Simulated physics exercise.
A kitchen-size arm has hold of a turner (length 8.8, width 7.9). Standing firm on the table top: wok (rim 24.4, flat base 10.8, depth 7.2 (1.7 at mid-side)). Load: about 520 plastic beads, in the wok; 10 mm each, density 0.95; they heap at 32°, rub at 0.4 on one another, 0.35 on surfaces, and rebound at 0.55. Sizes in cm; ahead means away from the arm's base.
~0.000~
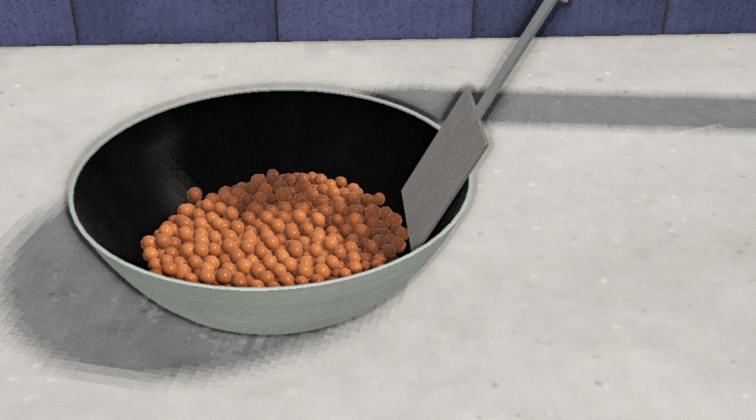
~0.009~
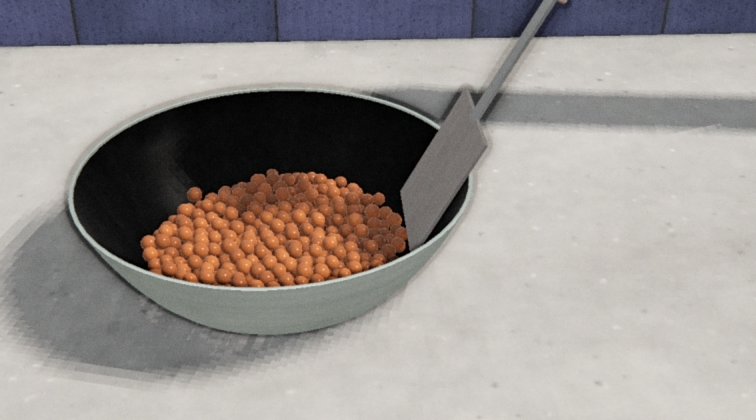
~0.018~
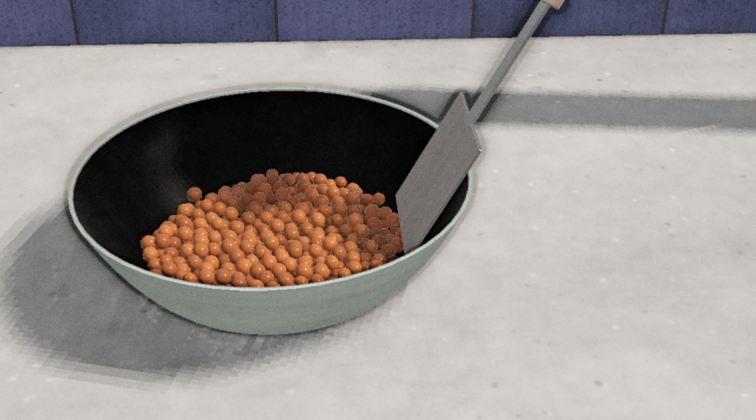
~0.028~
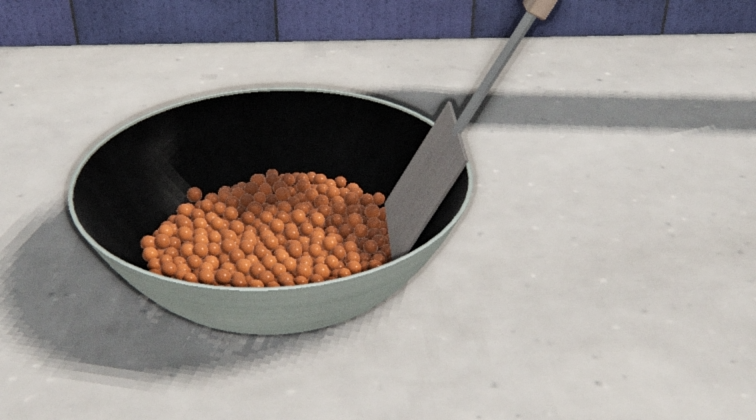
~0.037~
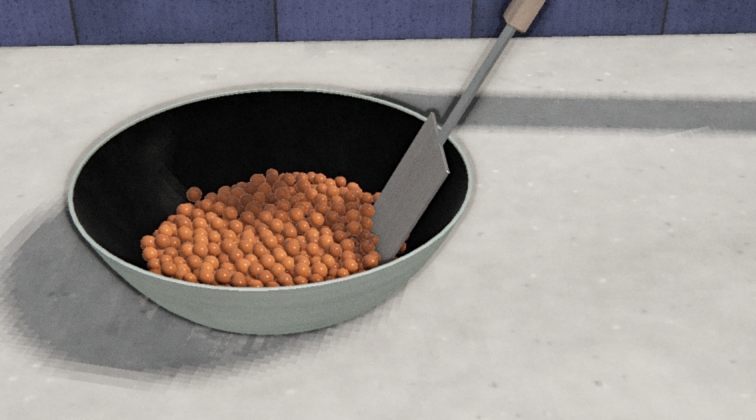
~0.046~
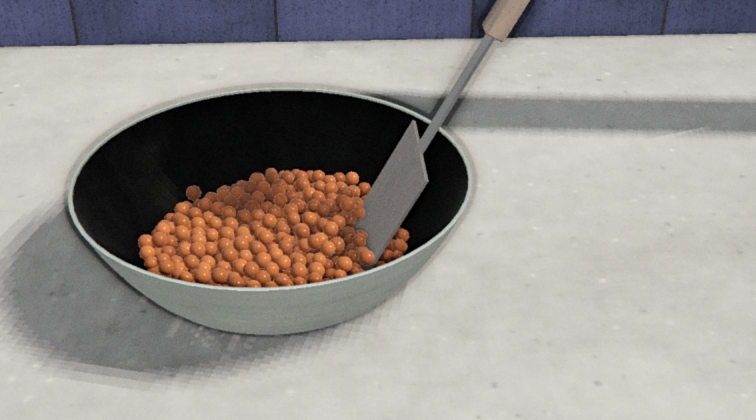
To begin with, a metal turner rests against the right side of a dark-lined wok holding a heap of small orange-brown balls. It shifts slightly left, then slides further left and down into the heap's right edge, nudging some balls while most of the heap barely changes.
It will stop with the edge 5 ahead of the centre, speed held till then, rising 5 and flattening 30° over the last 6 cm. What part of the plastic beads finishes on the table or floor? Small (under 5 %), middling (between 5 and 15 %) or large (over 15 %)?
Share on the table or floor: Middling (between 5 and 15 %).
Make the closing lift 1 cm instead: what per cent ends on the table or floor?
About 5 per cent.
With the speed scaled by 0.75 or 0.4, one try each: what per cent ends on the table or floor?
Some 5 and 0 per cent.
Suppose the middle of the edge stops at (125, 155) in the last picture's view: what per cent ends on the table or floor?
Some 30 per cent.
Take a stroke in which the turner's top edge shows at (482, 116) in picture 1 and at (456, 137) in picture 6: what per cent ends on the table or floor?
About 0 per cent.
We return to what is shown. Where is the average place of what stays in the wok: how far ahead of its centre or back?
Some 3.0 cm ahead.
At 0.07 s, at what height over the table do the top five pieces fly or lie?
About 6 cm.
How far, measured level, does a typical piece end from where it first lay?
About 3 cm.
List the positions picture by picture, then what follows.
Turner top edge at (478, 114), sloping 62°; upper third of the load around (275, 242), from x 150 to 405, top at y 175; 523 in the wok, in the first frame.
Turner top edge at (476, 115), sloping 62°; upper third of the load around (275, 242), from x 150 to 400, top at y 175, in the second frame.
Turner top edge at (471, 120), sloping 62°; upper third of the load around (275, 242), from x 150 to 400, top at y 175, in the third frame.
Turner top edge at (458, 129), sloping 62°; upper third of the load around (275, 242), from x 150 to 400, top at y 175, in the fourth frame.
Turner top edge at (440, 140), sloping 62°; upper third of the load around (280, 238), from x 150 to 400, top at y 175, in the fifth frame.
Turner top edge at (420, 149), sloping 62°; upper third of the load around (277, 236), from x 145 to 400, top at y 175; 523 in the wok, in the sixth frame.
After 0.07 s, sloping 61°, highest piece 7 above the table; 523 in the wok.
After 0.09 s, sloping 52°, highest piece 10 above the table; 523 in the wok.
After 0.30 s, sloping 32°, highest piece 14 above the table; 469 in the wok, 12 on the table or floor, 42 on the blade or in flight.
After 1.35 s, sloping 32°, highest piece 5 above the table; 469 in the wok, 54 on the table or floor.
At rest, 469 in the wok, 54 on the table or floor. That is 10 % on the table or floor.
